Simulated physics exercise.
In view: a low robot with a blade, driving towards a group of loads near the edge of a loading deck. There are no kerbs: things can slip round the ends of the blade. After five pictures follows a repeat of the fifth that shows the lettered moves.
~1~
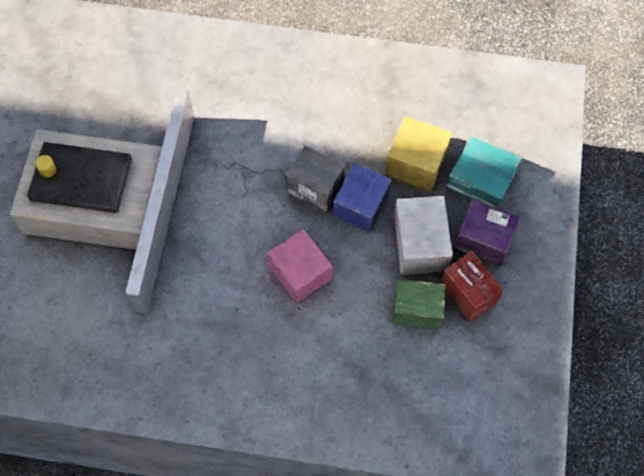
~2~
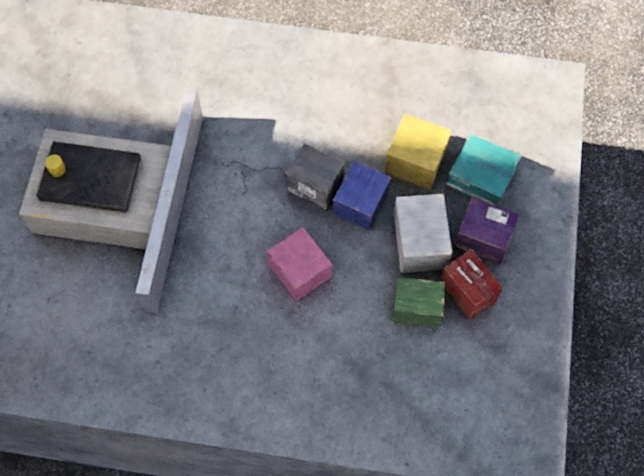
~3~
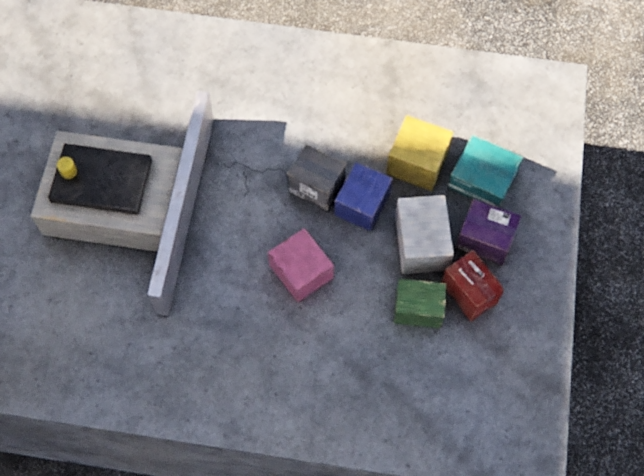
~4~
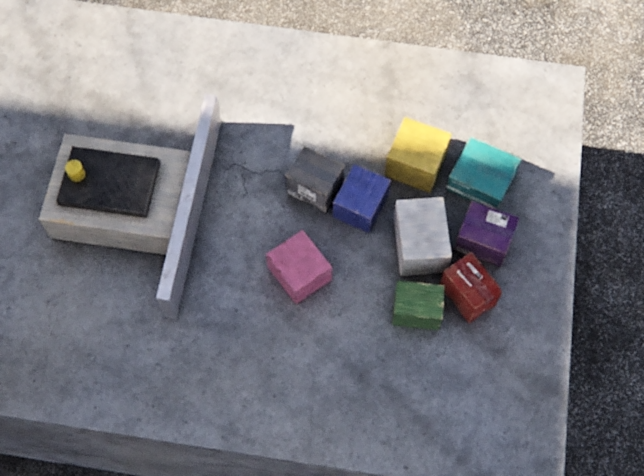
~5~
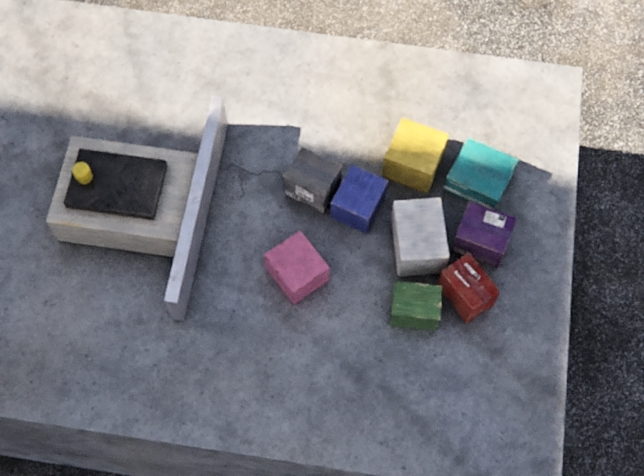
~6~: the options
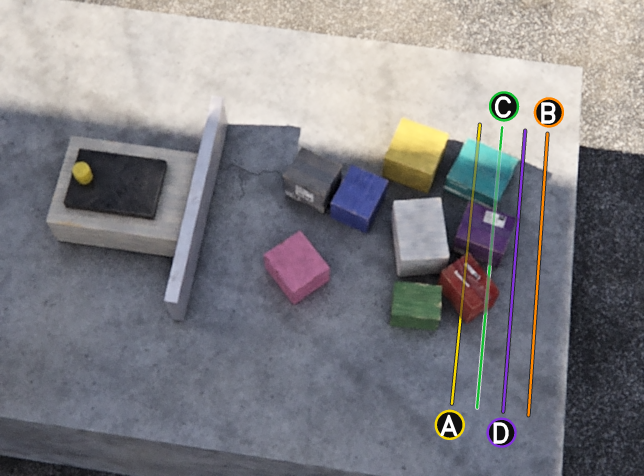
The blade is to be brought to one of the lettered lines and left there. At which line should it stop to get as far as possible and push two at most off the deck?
Up to line C.
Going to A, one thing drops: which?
It is the purple parcel.
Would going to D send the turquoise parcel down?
By then, yes.
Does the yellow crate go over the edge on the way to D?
No.
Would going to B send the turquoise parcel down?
Yes.
On the copy, A at (467, 255); B at (539, 265); C at (490, 259); D at (515, 262).
On C. First, robot (228, 199); pink crate (333, 275); grey parcel (341, 180).
Then, robot (334, 214); purple parcel (544, 258); red box (492, 304).
Finally, robot (418, 225); turquoise parcel over the edge; purple parcel over the edge; two fallen.
By contrast, A is within the limit but short; B drops four; D drops four.
